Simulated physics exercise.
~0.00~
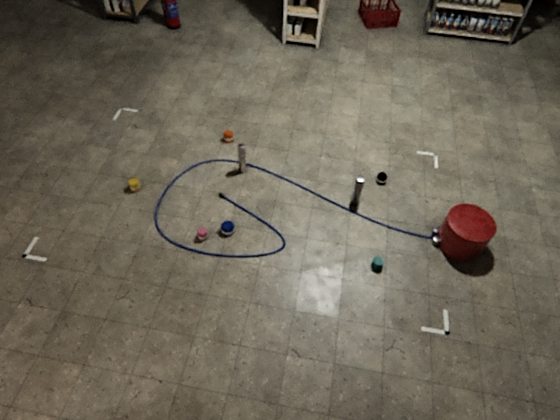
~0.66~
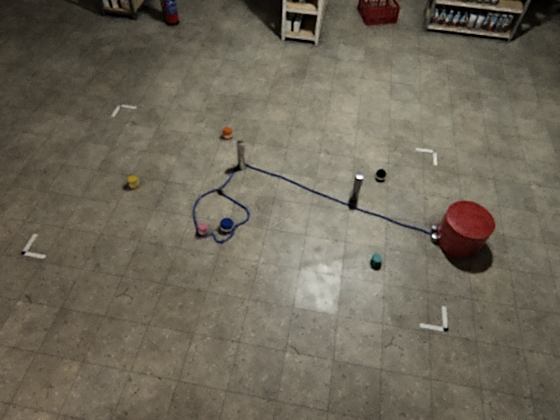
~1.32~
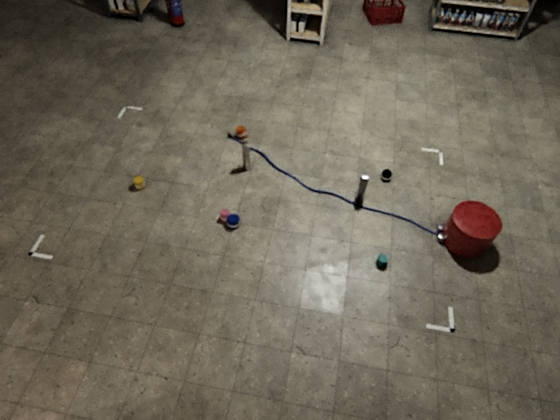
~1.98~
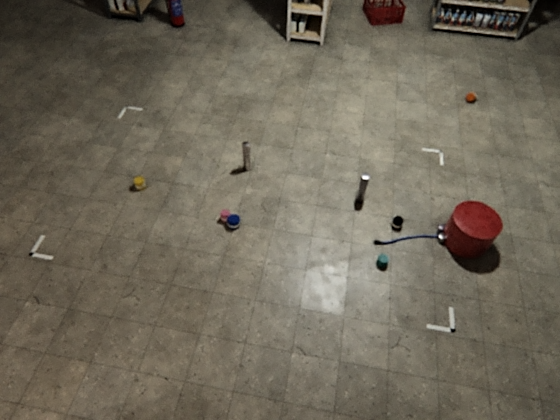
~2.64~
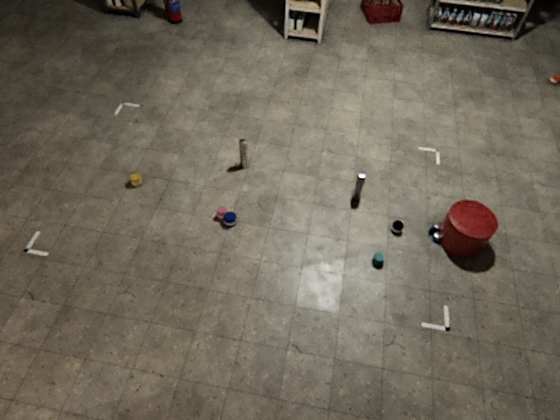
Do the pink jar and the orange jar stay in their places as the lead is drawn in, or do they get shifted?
Both get shifted. The pink jar moves a short way first, and then the orange jar leaves its place and travels far to the right.
